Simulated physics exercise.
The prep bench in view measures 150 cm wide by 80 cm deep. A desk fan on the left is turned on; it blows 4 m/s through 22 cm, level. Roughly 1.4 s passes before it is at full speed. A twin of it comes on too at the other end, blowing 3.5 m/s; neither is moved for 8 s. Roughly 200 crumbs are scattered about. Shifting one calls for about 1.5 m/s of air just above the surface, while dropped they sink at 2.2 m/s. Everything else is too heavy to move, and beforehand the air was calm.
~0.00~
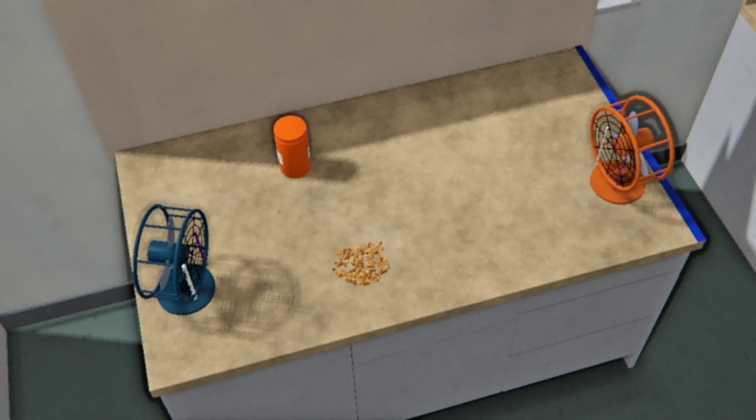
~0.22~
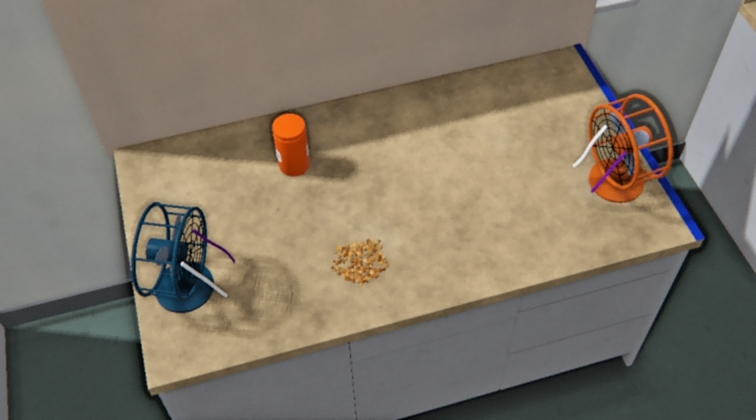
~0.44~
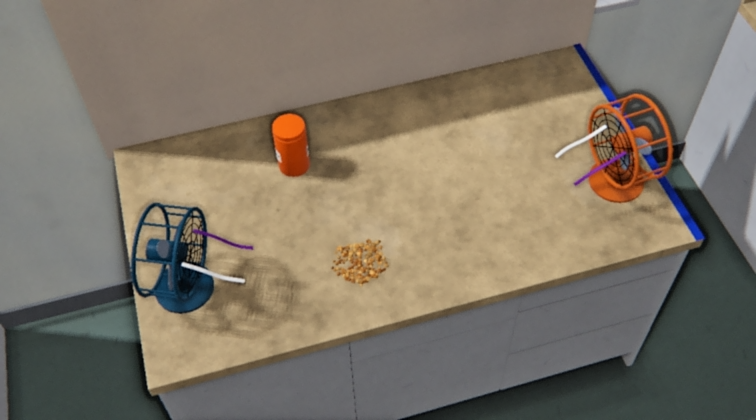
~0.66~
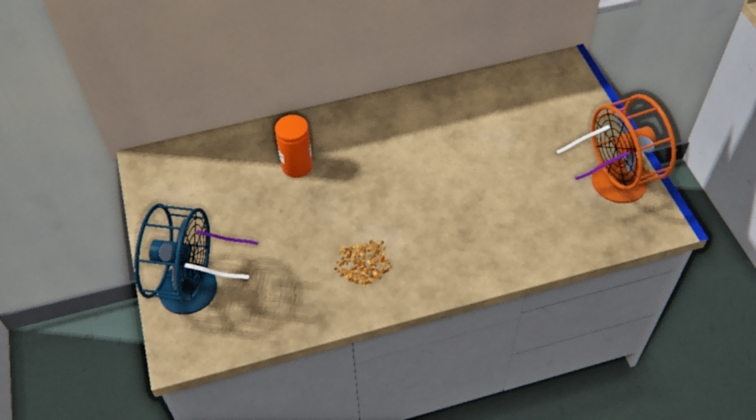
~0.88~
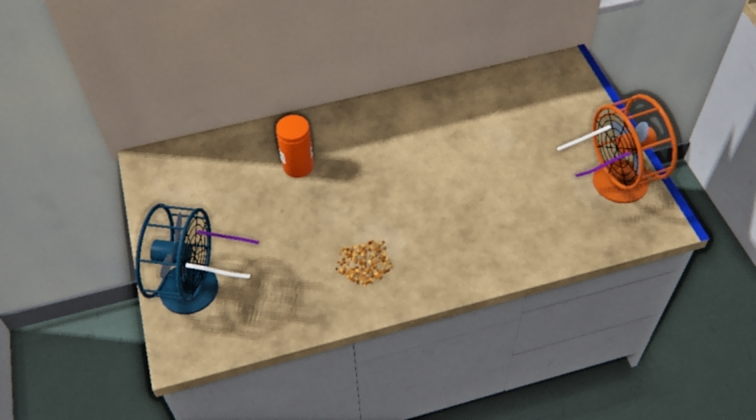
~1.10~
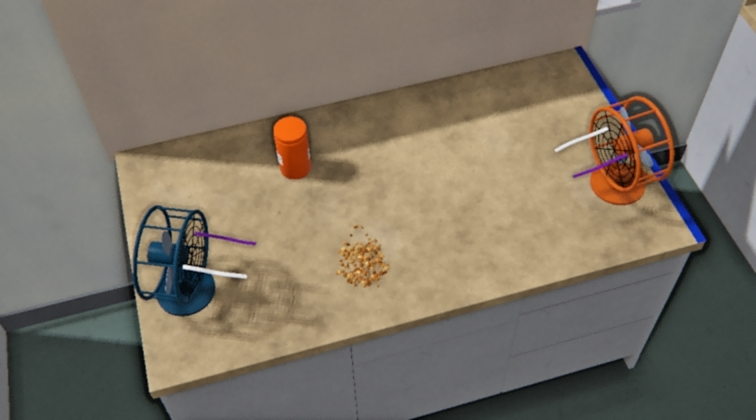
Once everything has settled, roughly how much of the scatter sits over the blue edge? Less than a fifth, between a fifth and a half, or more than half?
Of the scatter, less than a fifth sits there.
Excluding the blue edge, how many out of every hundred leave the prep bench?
Some 70 per cent.
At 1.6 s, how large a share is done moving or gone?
0 per cent.
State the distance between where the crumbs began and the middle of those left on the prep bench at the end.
65 cm.
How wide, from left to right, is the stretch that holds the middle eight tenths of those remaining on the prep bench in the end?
About 50 cm.
After 1.6 s, 0 % are over the blue edge; the middle of those left on the top is near (327, 228); 0 % are gone or lie where they will stay.
After 2.6 s, 0 % are over the blue edge; the middle of those left on the top is near (226, 144); 40 % are gone or lie where they will stay.
After 4.4 s, 0 % are over the blue edge; the middle of those left on the top is near (215, 136); 61 % are gone or lie where they will stay.
After 8.0 s, at the end, 0 % are over the blue edge; the middle of those left on the top is near (214, 136).
